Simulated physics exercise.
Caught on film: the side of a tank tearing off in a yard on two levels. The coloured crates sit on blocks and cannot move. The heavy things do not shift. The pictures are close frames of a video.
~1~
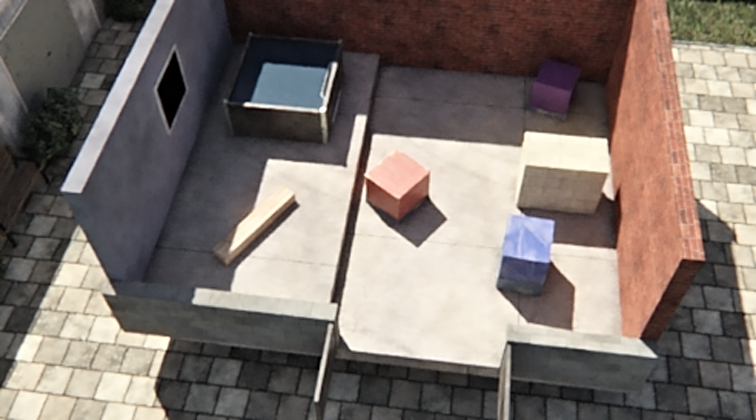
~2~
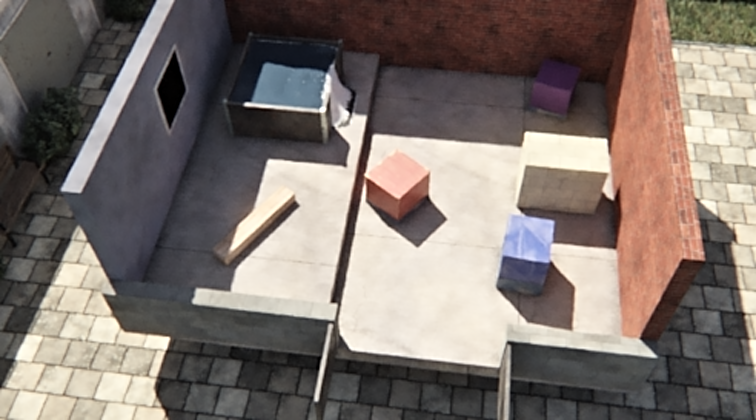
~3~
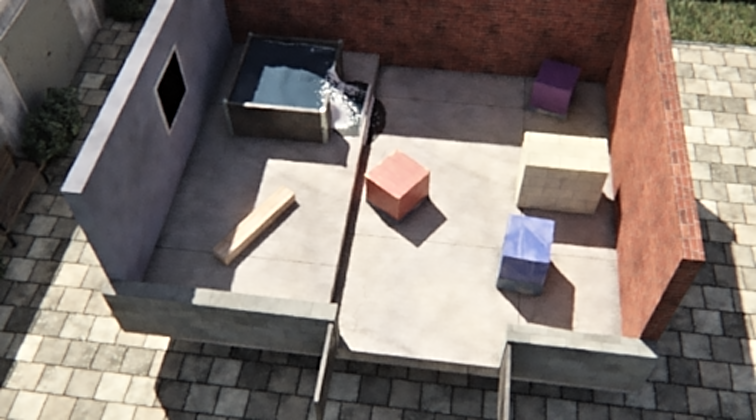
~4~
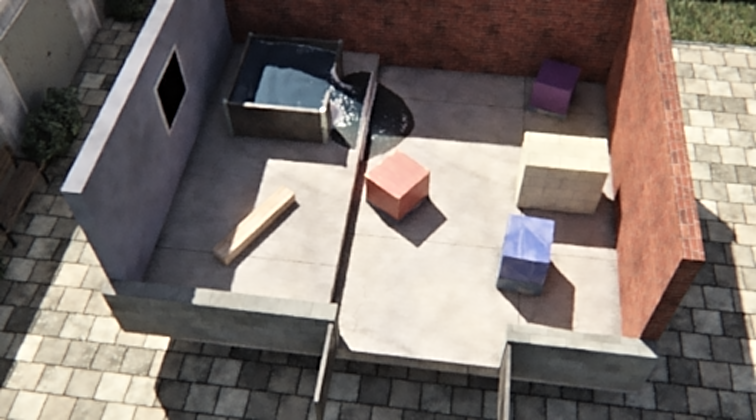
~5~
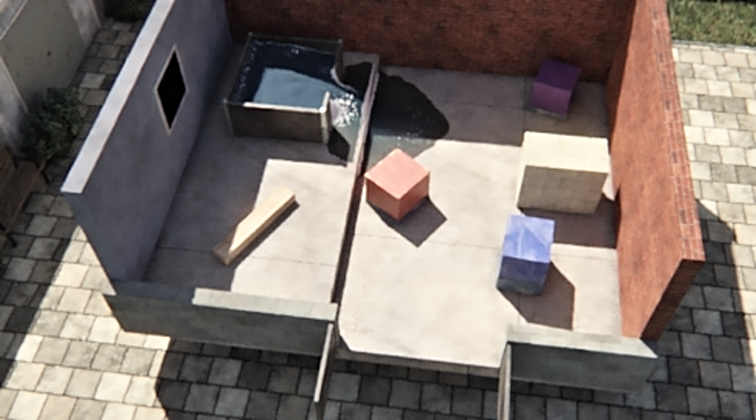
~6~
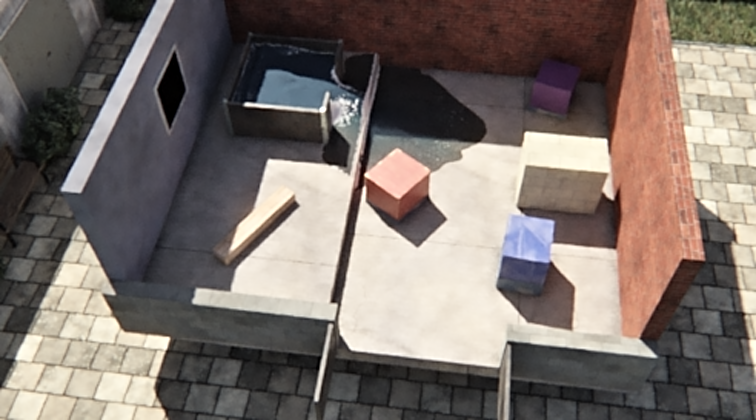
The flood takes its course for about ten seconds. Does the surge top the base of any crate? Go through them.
In the end: The purple crate is wetted; the blue crate escapes dry; the red crate is wetted.
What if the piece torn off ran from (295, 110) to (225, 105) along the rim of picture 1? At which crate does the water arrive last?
The purple one.
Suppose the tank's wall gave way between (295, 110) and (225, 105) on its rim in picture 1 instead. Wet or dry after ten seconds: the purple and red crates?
In short: The purple crate escapes it, the red crate is topped.
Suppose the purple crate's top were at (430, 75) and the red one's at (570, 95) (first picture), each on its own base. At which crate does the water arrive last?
It is the blue one.
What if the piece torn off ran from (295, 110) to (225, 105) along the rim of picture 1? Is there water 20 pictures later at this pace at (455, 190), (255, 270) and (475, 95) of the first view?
One after the other: Clear, wet, free of water.
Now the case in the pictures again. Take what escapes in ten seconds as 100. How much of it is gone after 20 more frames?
Roughly 0 per cent.
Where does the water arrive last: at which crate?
Last comes the blue crate.
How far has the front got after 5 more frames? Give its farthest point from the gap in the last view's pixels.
Close to (584, 161).
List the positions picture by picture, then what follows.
In the first picture, the tank at (286, 75) is whole and still.
In the second picture, water pours out at (332, 98) and has run to (340, 125).
In the third picture, the front is at (378, 131), out from the gap at (332, 98).
In the fourth picture, water pours out at (332, 99) and has run to (406, 131).
In the fifth picture, the front is at (442, 132), out from the gap at (332, 98).
In the sixth picture, water pours out at (332, 98) and has run to (478, 135).
A moment on, water covers 30 % of the floor; the purple crate water round its plinth, the blue crate not reached, the red crate water round its plinth.
Next, water covers 40 % of the floor; the purple crate water round its plinth, the blue crate water round its plinth, the red crate water round its plinth.
Then, water covers 45 % of the floor; the purple crate water round its plinth, the blue crate water round its plinth, the red crate water round its plinth.
Later, water covers 60 % of the floor; the purple crate water round its plinth, the blue crate water round its plinth, the red crate water round its plinth.
In the end, water covers 65 % of the floor; the purple crate was topped, the blue crate stayed above the water, the red crate was topped.
